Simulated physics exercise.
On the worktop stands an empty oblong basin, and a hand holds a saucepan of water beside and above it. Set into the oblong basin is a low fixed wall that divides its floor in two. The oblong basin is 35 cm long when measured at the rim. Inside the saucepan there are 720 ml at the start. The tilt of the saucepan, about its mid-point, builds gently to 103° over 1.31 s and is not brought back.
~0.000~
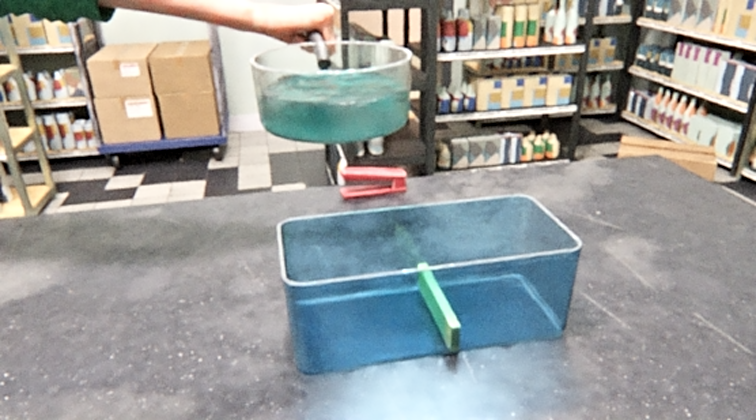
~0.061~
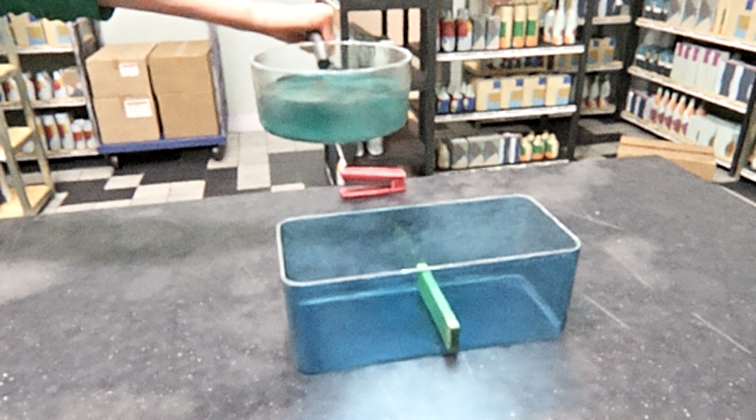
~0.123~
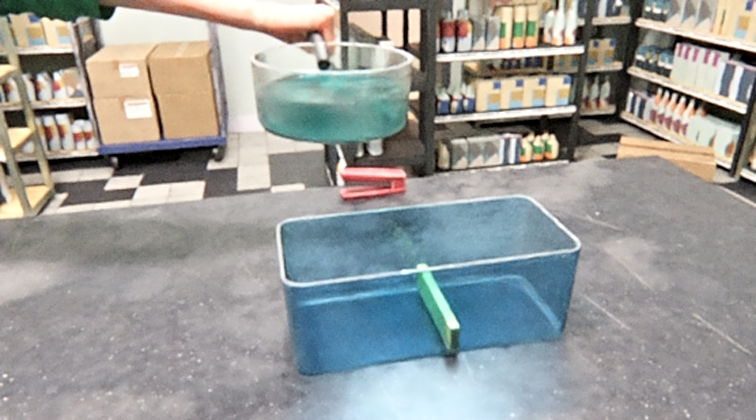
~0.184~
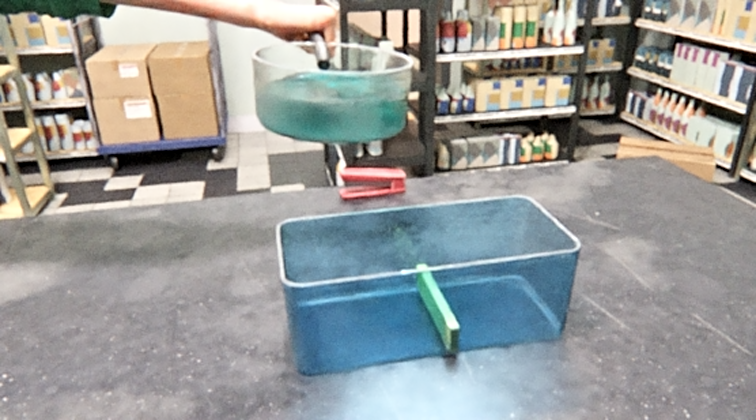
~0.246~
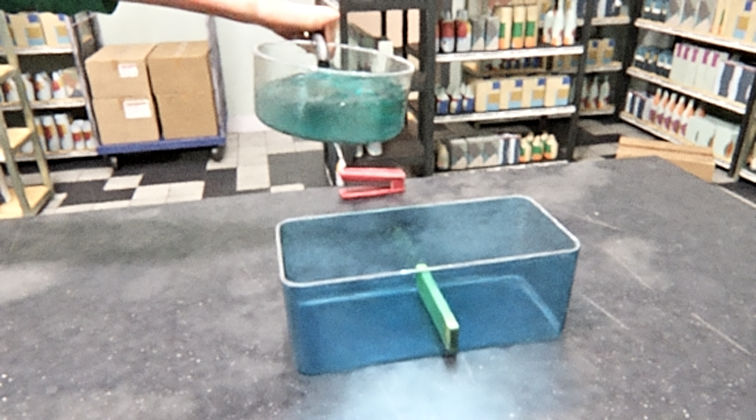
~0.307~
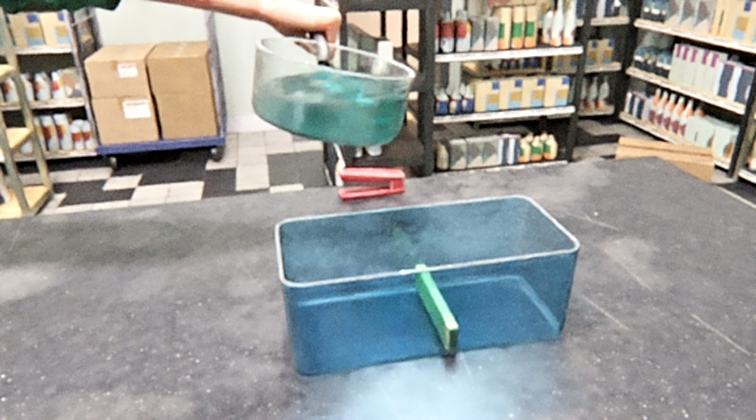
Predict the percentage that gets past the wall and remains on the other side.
The other side holds about 68 % in the end.
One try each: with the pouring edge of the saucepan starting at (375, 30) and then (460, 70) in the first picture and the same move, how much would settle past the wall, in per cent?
The first try gives around 45 percent, the second around 95 percent.
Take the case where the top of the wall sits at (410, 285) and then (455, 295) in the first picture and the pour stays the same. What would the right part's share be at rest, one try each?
I'd say 90 percent on the first go, 50 percent on the next.
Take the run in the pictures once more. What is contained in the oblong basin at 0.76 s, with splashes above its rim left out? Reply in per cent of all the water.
About 7%.
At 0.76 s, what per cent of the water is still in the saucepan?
Close to 58 in a hundred.
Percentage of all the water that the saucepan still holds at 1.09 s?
12 in a hundred, give or take.
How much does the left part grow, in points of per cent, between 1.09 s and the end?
Difference: Approx. 20 %.
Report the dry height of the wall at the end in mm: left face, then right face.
Left side: Around 28 mm. Right side: Around 14 mm.
After 0.76 s the tilt is 64° and 58 per cent is still to pour, 1 is left of the wall and 6 right of it.
After 1.09 s the tilt is 96° and 12 per cent is still to pour, 11 is left of the wall and 63 right of it.
After 1.43 s the tilt is 103° and 1 per cent is still to pour, 29 is left of the wall and 68 right of it.
After 1.81 s the tilt is 103° and 0 per cent is still to pour, 31 is left of the wall and 68 right of it.
In the end 31 per cent lies left of the wall, 68 right of it and 1 outside.
